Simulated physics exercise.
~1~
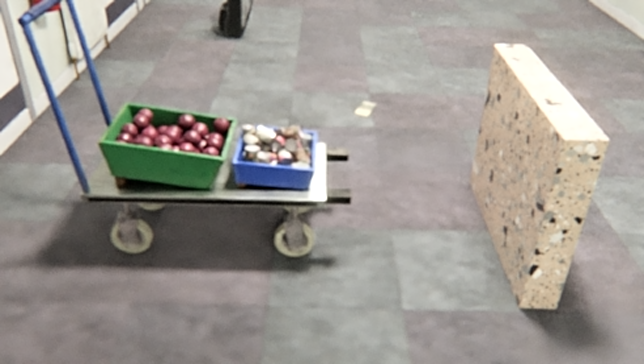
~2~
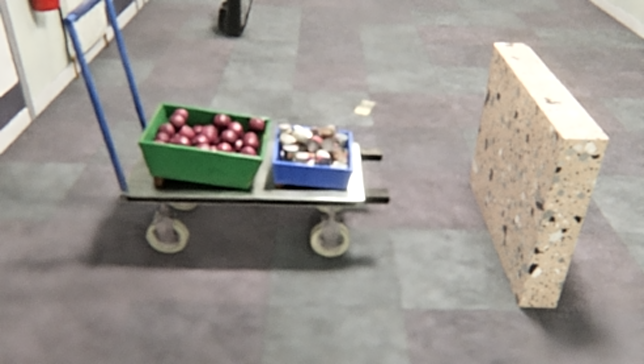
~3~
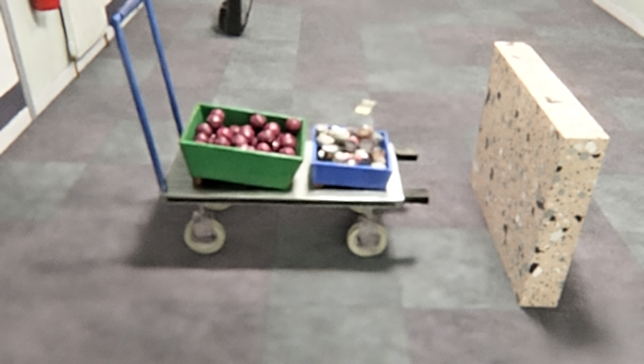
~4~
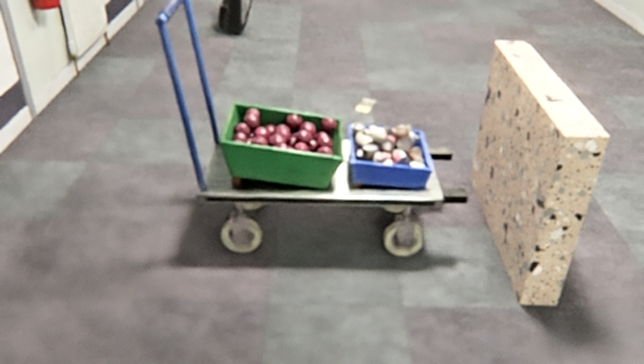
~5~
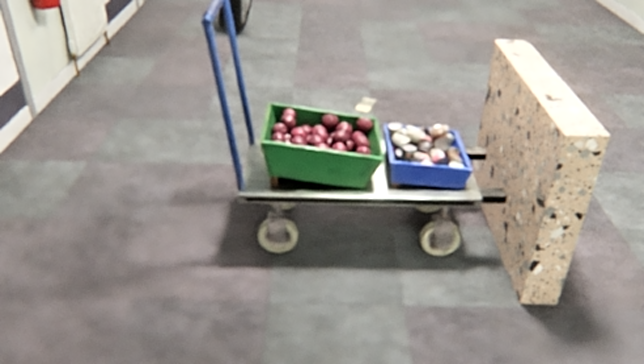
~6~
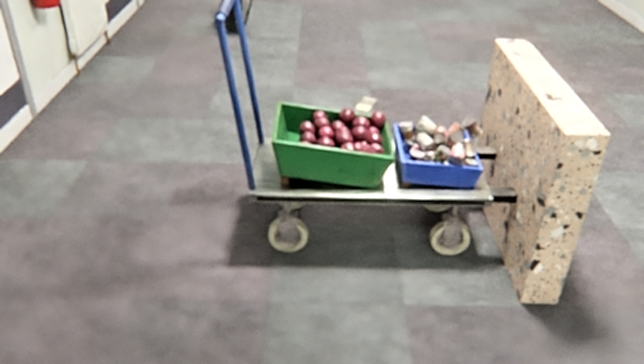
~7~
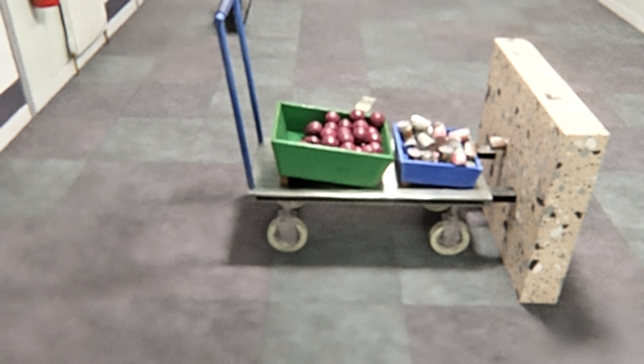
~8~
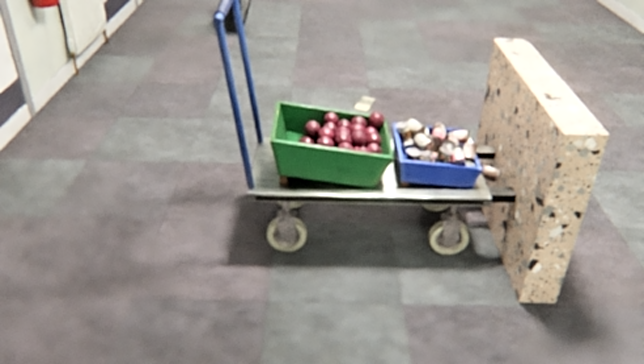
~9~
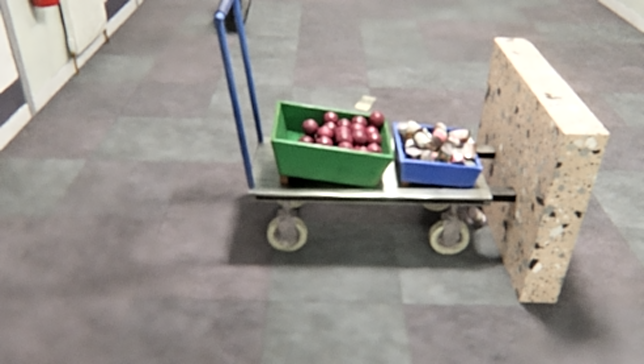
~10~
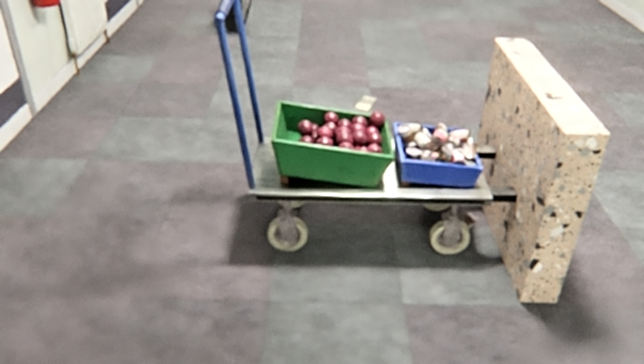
On a tiled floor, a trolley rolls right into a wall, and one tin falls out.
